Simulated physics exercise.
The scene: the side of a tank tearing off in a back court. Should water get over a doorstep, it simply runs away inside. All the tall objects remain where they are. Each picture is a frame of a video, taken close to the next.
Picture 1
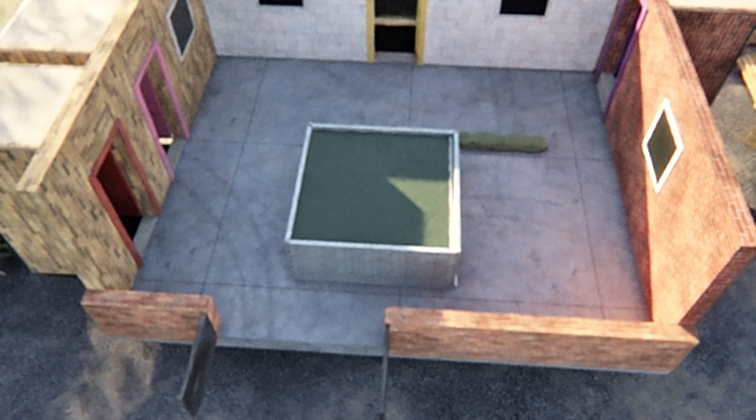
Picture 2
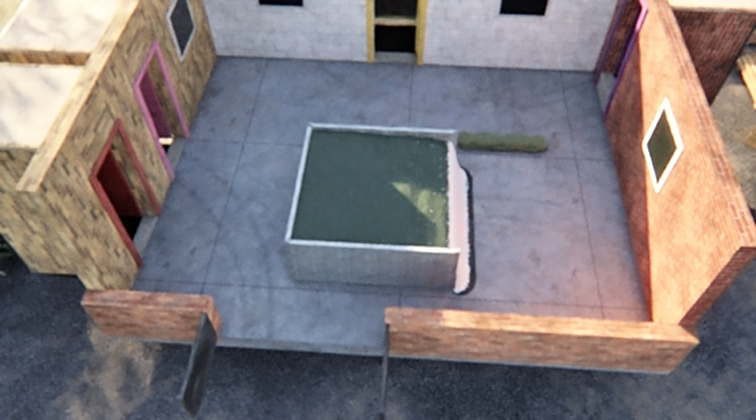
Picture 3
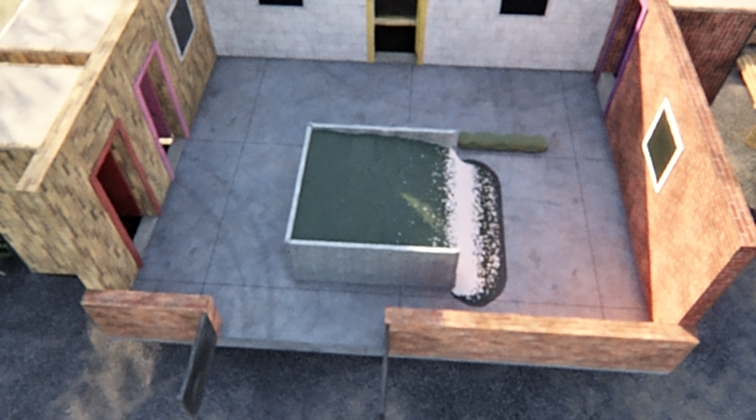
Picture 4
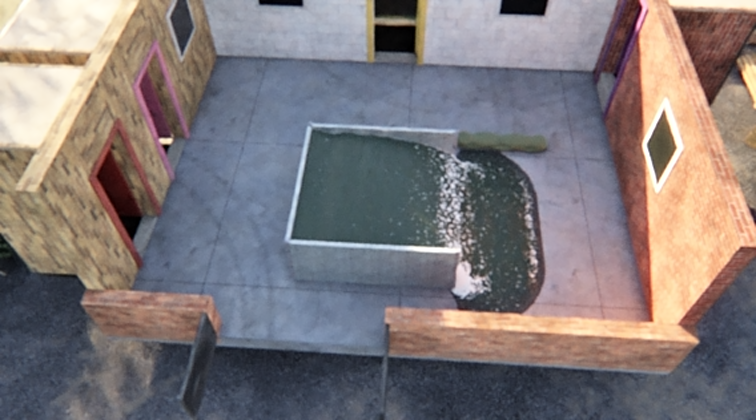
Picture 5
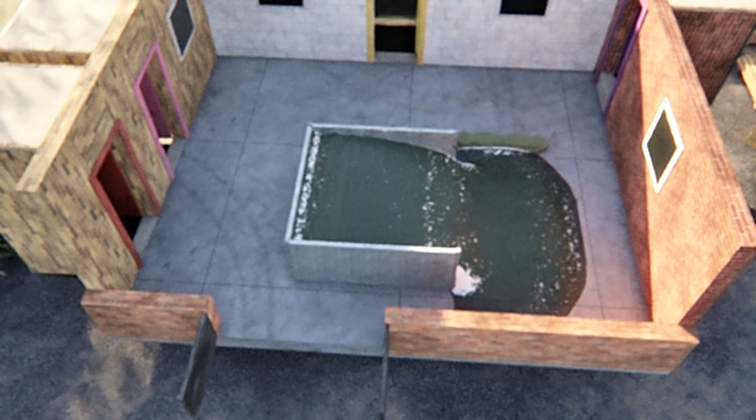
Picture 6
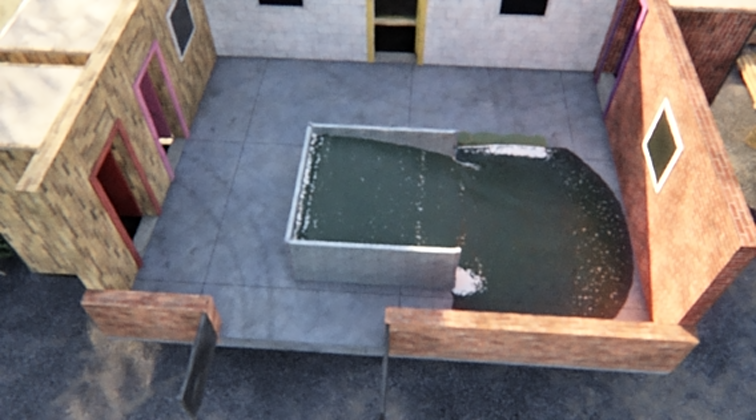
A paved back court is seen from high above, enclosed by a tan stone wall at left, a white wall behind and a red brick wall at right. A square, pale-rimmed tank of dark green water stands mid-court, a low green strip behind its right side. The tank's right side opens and water pours out, foaming white, then spreads rightward across the paving in a widening dark, rounded sheet.
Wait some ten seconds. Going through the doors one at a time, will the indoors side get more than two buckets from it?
Yellow door: No more than two buckets, red door: More than two buckets, purple door: No more than two buckets, pink door: More than two buckets.
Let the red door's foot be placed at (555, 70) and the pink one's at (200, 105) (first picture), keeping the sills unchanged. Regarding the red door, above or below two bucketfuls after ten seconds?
Checking it, I find the red door overflows.
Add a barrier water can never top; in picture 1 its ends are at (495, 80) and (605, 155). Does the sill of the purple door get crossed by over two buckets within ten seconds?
The purple one: Falls short.
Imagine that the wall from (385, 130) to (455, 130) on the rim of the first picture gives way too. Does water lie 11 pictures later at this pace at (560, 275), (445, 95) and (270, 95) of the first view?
In turn: Untouched, then inundated, then untouched.
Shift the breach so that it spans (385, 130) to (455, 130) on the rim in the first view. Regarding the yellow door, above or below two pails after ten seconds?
In that case, yellow overshoots.
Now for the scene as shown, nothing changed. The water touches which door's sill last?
My answer: The door marked pink.
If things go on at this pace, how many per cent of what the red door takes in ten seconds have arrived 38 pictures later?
Close to 30 %.
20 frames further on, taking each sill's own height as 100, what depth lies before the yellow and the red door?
Approx. 80 % followed by 0 %.
A moment on, water covers 25 % of the floor; the yellow door not reached, the red door not reached, the purple door not reached, the pink door not reached.
Next, water covers 30 % of the floor; the yellow door not reached, the red door not reached, the purple door wet at the sill, nothing in, the pink door not reached.
Then, water covers 45 % of the floor; the yellow door wet at the sill, nothing in, the red door not reached, the purple door wet at the sill, nothing in, the pink door not reached.
Later, water covers 90 % of the floor; the yellow door wet at the sill, nothing in, the red door under two buckets in, the purple door under two buckets in, the pink door wet at the sill, nothing in.
In the end, water covers 95 % of the floor; the yellow door wet at the sill, nothing in, the red door over two buckets in, the purple door under two buckets in, the pink door far over two buckets in.
